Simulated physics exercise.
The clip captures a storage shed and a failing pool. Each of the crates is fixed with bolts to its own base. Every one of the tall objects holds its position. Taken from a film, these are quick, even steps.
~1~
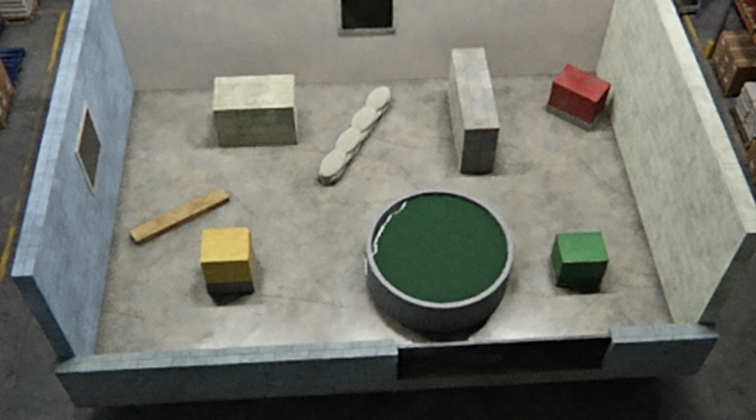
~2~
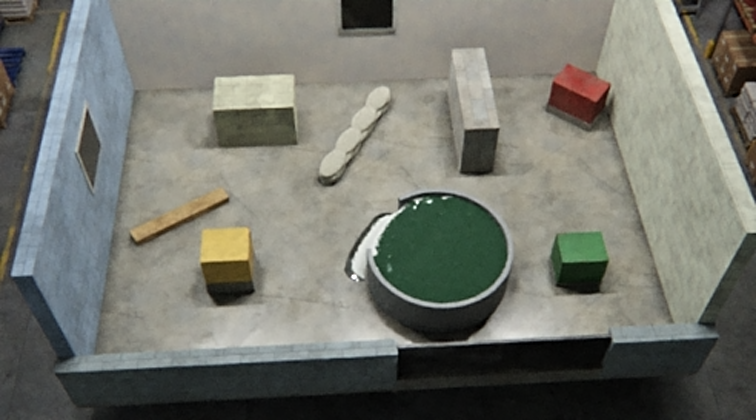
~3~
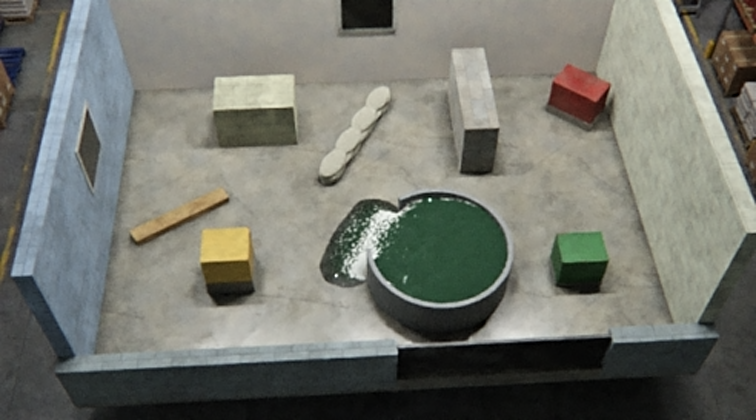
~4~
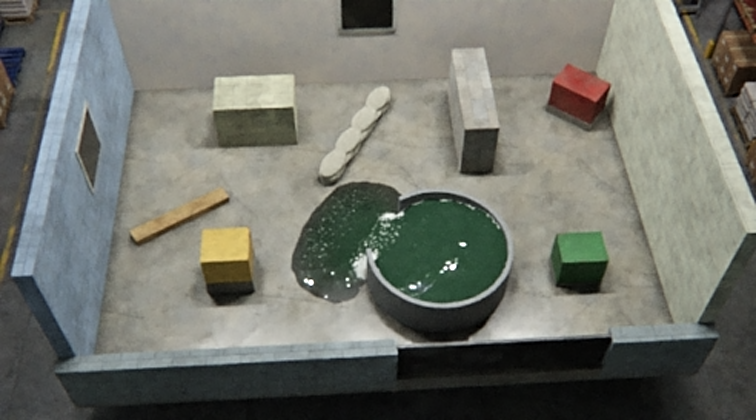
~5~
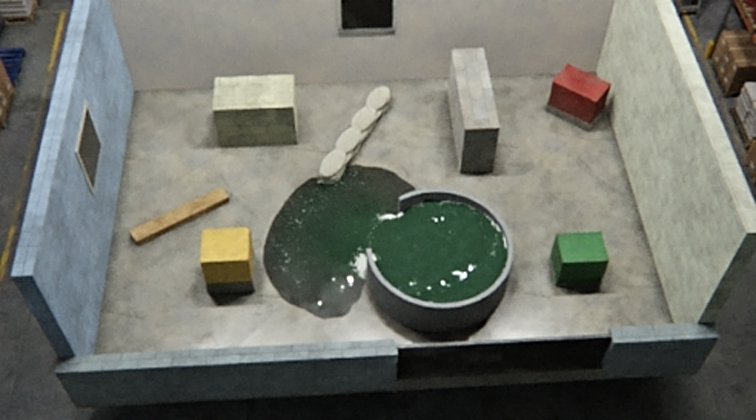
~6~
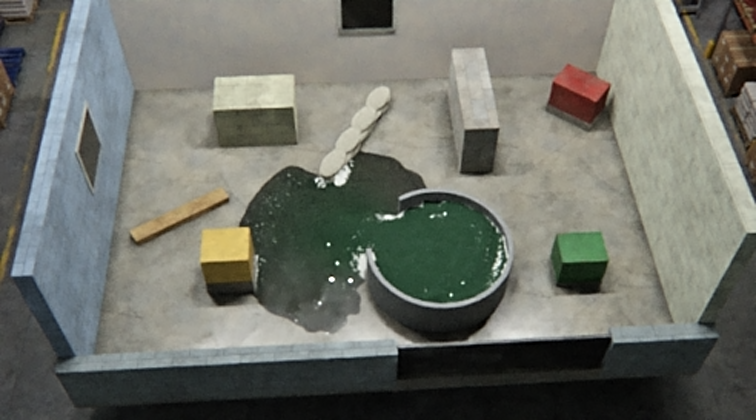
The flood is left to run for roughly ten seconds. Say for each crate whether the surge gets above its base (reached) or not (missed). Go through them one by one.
My prediction: The yellow crate will not even get damp, the green crate will not even get damp, the red crate will not even get damp.
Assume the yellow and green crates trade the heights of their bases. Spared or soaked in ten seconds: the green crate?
Verdict on the green crate: It is not reached.
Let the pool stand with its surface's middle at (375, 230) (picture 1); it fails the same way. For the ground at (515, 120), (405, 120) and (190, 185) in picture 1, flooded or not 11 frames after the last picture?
Taking the three spots in order: Bare, bare, swamped.
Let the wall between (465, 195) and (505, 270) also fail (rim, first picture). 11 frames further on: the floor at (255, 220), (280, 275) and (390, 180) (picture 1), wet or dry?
Order as asked: Untouched, untouched, untouched.
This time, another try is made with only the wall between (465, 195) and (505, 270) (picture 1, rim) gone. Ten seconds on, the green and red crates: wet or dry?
Within ten seconds the green crate is drenched and the red crate is drenched.
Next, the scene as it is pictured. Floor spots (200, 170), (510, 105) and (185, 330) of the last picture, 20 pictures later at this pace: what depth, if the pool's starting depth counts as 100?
Roughly 14 per cent, 0 per cent and 2 per cent.
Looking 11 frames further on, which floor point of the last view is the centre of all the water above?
The spot I would choose is (340, 236).
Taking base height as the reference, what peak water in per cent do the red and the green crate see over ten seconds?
Respectively 40 % and 40 %.
A moment on, water covers 25 % of the floor; the yellow crate water round its plinth, the green crate not reached, the red crate not reached.
Next, water covers 40 % of the floor; the yellow crate water round its plinth, the green crate not reached, the red crate not reached.
Then, water covers 50 % of the floor; the yellow crate water round its plinth, the green crate not reached, the red crate not reached.
Later, water covers 65 % of the floor; the yellow crate water round its plinth, the green crate not reached, the red crate water round its plinth.
In the end, water covers 80 % of the floor; the yellow crate stayed above the water, the green crate stayed above the water, the red crate stayed above the water.
